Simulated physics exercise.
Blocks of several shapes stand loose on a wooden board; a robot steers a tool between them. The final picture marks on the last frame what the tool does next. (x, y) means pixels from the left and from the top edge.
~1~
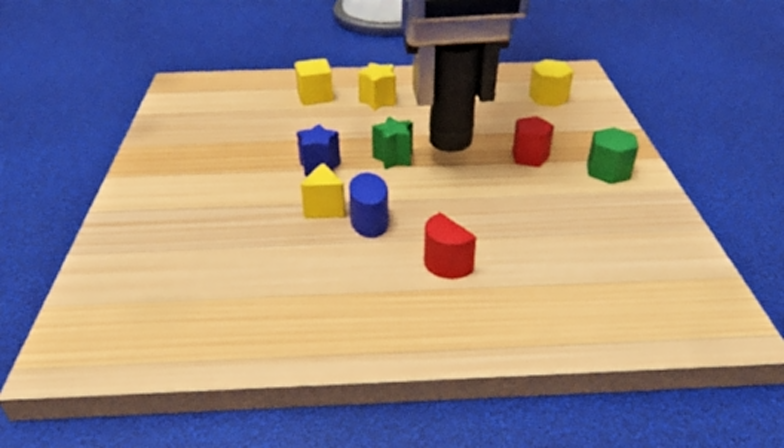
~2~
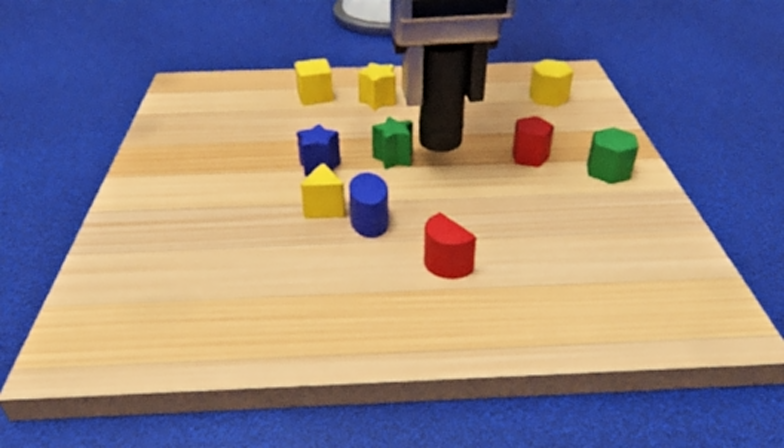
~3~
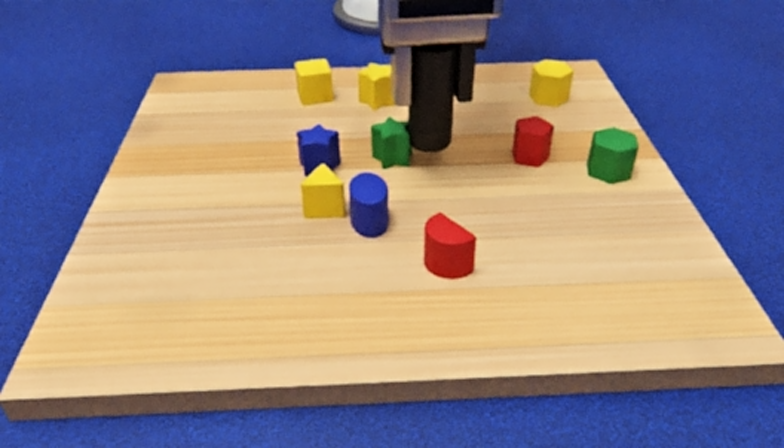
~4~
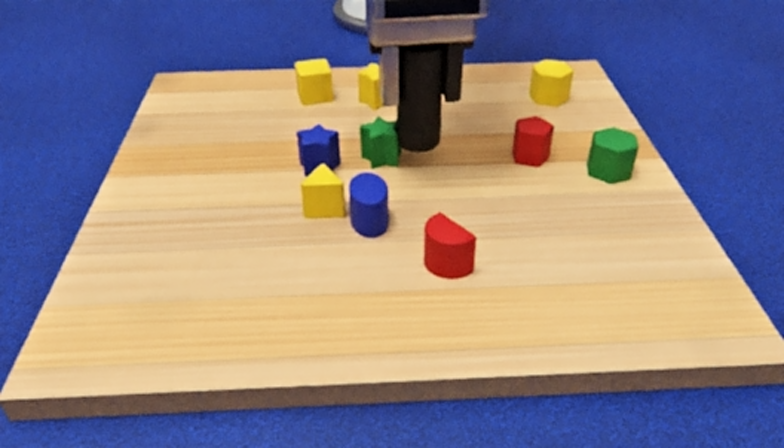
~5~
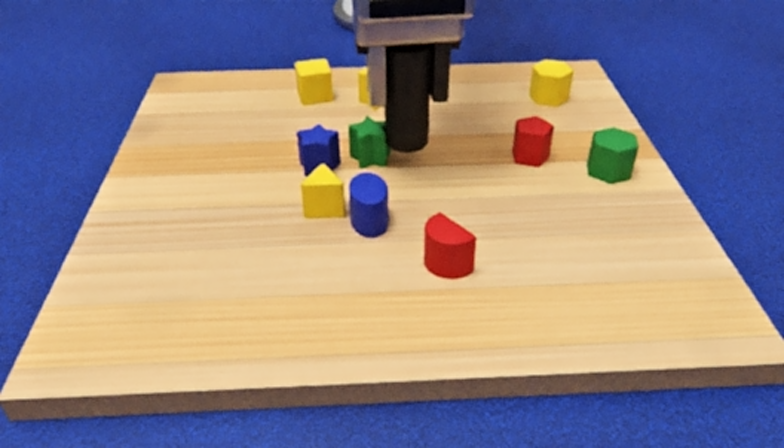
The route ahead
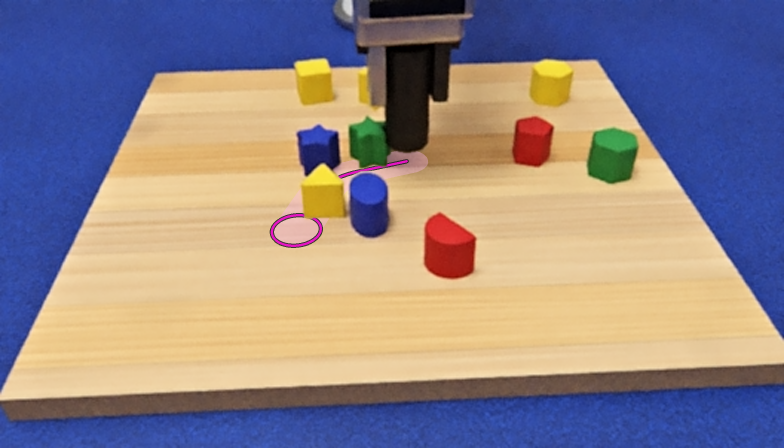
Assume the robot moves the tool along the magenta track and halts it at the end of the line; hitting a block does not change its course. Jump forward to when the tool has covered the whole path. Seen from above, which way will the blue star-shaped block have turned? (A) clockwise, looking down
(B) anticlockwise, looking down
The correct letter is B.
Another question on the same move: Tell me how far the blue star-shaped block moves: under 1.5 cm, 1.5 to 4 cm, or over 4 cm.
The 1.5 to 4 cm band.
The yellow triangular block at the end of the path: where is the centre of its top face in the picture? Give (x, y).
That would be at about pixel (320, 211).
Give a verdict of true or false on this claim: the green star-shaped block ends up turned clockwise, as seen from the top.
Answer: True.
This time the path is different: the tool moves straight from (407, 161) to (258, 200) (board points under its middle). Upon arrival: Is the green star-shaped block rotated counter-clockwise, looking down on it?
No, it doesn't check out.
The drawn path runs from (407, 161) via (356, 172) and (319, 196), ending at (296, 230).
What follows on the original path. One third of the way, tool at (355, 153); blue star-shaped block at (292, 133), turned 30° anticlockwise; green star-shaped block at (327, 126), turned 30° clockwise.
Two thirds of the way, tool at (317, 176); blue star-shaped block at (285, 132), turned 40° anticlockwise; yellow triangular block at (321, 188), turned 25° anticlockwise; green star-shaped block at (321, 127), turned 55° clockwise.
At the end, tool at (294, 210); blue star-shaped block at (285, 132), turned 40° anticlockwise; yellow triangular block at (320, 211), turned 115° anticlockwise; blue oval block not moved; green star-shaped block at (321, 127), turned 55° clockwise.
